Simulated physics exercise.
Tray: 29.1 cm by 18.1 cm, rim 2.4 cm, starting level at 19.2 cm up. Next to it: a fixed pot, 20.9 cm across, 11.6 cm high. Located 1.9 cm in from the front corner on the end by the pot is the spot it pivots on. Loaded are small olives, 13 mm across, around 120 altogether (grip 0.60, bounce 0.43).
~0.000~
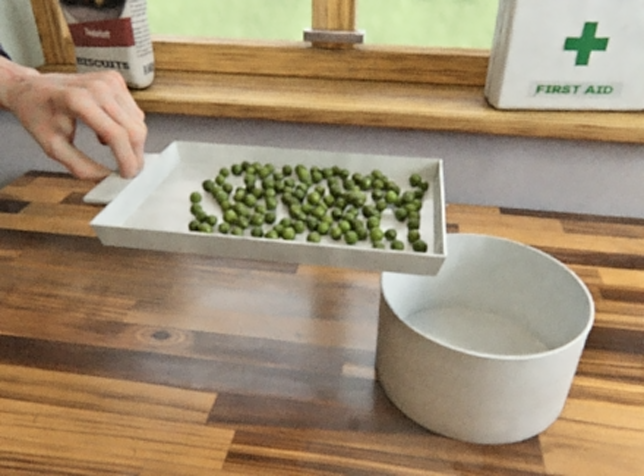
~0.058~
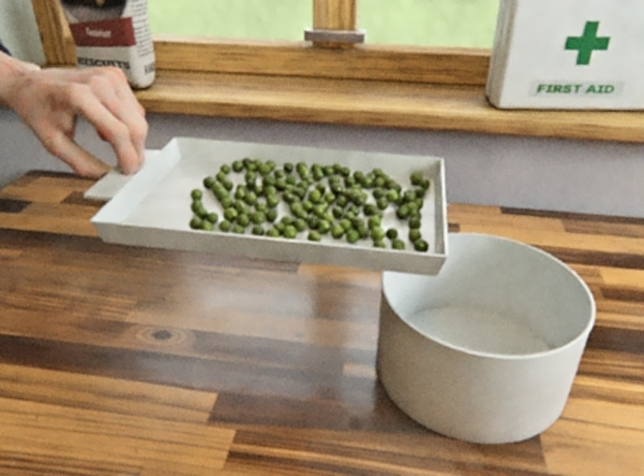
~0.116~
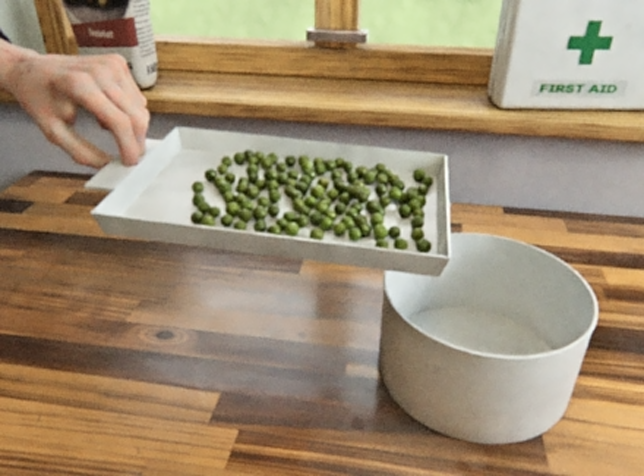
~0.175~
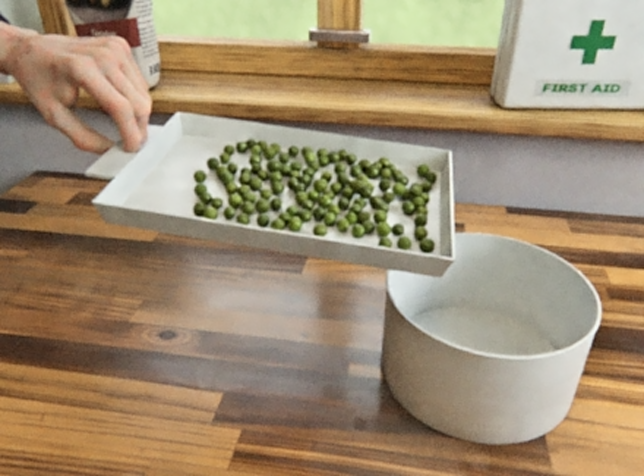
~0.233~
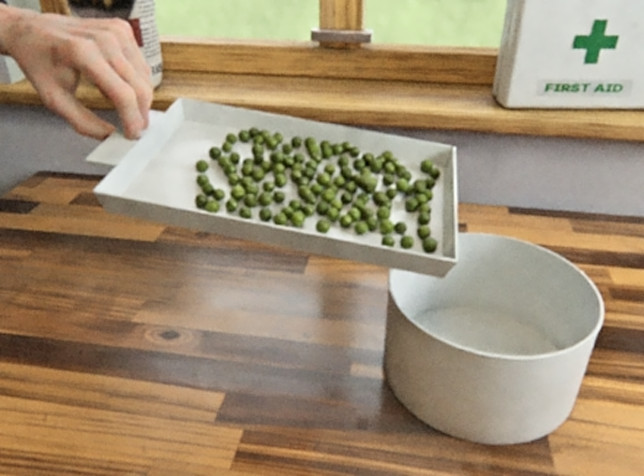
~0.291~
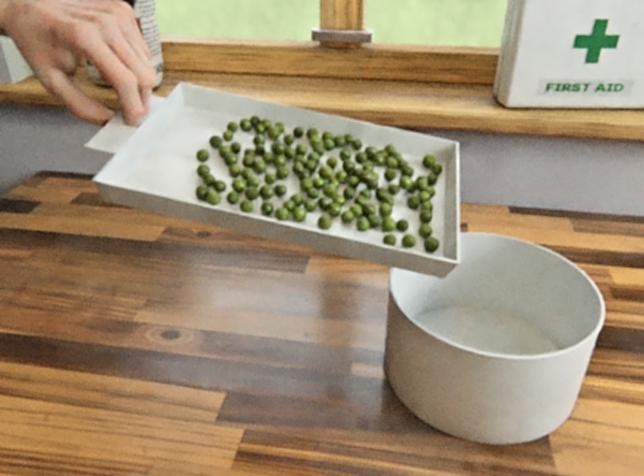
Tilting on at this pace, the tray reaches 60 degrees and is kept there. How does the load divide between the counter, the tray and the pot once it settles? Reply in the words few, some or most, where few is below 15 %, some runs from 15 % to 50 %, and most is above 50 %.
Shares - counter: Few; tray: Most; pot: Few.
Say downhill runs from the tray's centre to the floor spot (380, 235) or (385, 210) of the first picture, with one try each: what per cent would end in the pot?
Roughly 0 % for the first direction, roughly 0 % for the second.
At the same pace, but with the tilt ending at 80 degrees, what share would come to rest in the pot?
It would be near 0 per cent.
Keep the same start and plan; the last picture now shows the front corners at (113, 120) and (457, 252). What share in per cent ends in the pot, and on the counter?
Split: Pot = 5, counter = 0.
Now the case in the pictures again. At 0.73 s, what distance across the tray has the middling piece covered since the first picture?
By then it sits near 6 cm from where it began.
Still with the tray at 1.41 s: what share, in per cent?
It works out to near 100 per cent of the load.
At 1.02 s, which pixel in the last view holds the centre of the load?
Around (404, 175).
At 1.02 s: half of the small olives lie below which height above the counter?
Roughly 26 centimetres, more or less.
After 0.73 s, tilt 35 degrees; the tray holds 100 %, the pot 0 %.
After 1.02 s, tilt 51 degrees; the tray holds 100 %, the pot 0 %.
After 1.41 s, tilt 60 degrees; the tray holds 100 %, the pot 0 %.
By 1.7 s all is still; counter 0 %, tray 100 %, pot 0 %.
